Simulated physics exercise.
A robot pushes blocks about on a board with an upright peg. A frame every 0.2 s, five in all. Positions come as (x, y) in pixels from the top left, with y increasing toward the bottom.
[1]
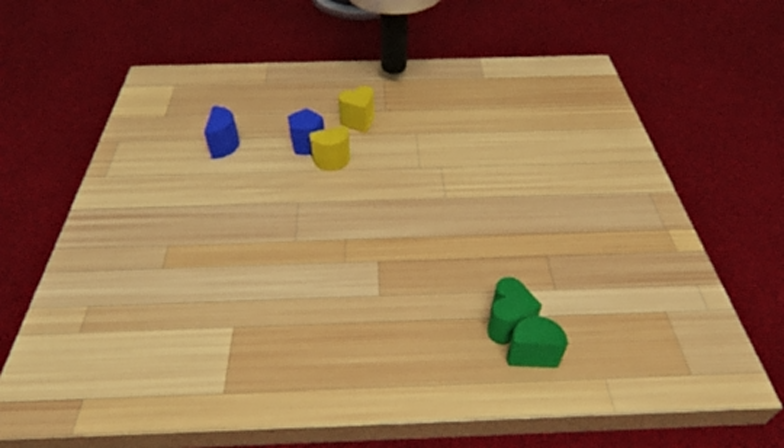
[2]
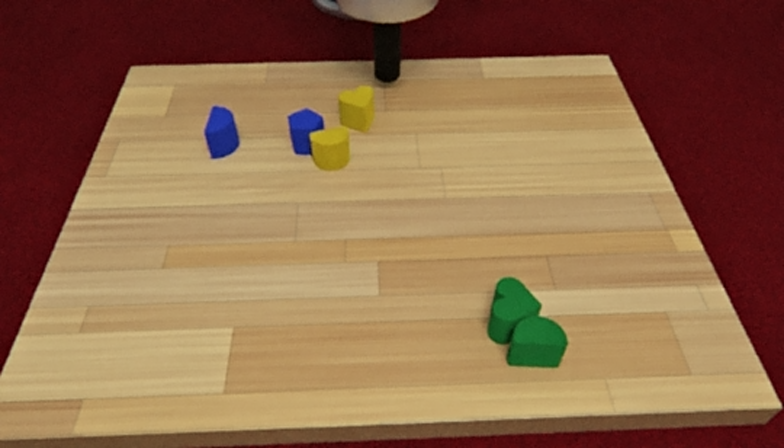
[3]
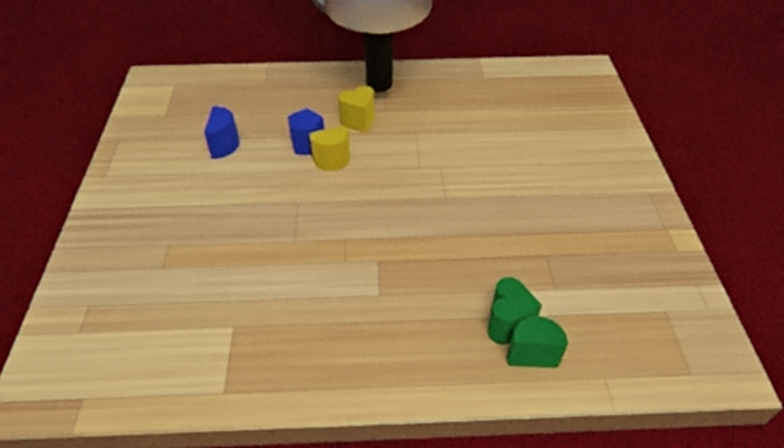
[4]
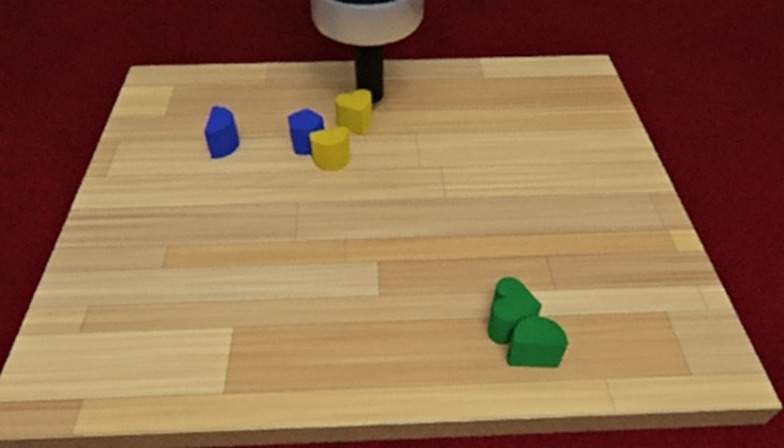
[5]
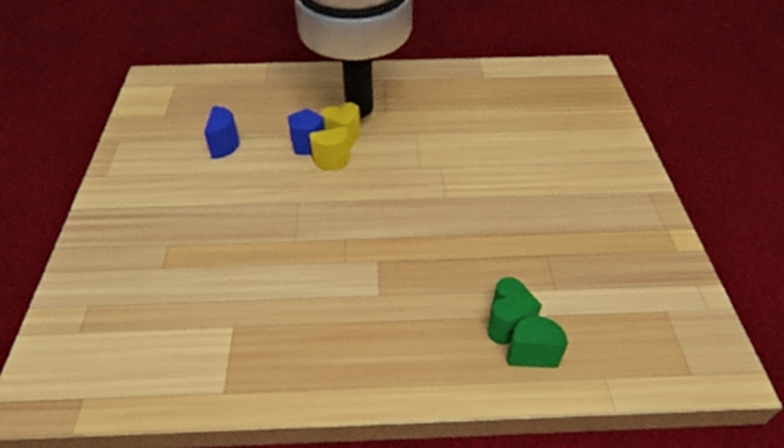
A robot's black peg moves down and left, pushing a yellow block toward two neighbouring blocks.
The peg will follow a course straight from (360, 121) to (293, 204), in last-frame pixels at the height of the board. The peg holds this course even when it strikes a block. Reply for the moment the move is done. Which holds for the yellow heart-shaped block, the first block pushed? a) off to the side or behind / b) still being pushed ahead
My answer is option b.
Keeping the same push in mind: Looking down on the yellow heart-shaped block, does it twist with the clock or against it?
From above, it looks like the yellow heart-shaped block goes counterclockwise.
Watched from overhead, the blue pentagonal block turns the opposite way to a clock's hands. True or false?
That is false.
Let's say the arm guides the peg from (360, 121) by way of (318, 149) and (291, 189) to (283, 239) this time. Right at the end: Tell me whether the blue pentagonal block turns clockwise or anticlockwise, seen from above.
The turn is clockwise.
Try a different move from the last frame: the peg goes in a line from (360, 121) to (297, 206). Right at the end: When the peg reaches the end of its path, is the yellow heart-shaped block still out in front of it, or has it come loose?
Prediction: Still leading.
On the path given first. One third of the way, peg (339, 136); blue pentagonal block (296, 125), turned 55° clockwise; yellow D-shaped block (317, 159), turned 30° clockwise; yellow heart-shaped block (324, 142), turned 15° anticlockwise.
Two thirds of the way, peg (316, 164); blue pentagonal block (296, 125), turned 55° clockwise; yellow D-shaped block (299, 192), turned 20° clockwise; yellow heart-shaped block (302, 172), turned 25° anticlockwise.
At the end, peg (291, 194); blue pentagonal block (296, 125), turned 55° clockwise; yellow D-shaped block (292, 226); yellow heart-shaped block (284, 206), turned 50° anticlockwise.
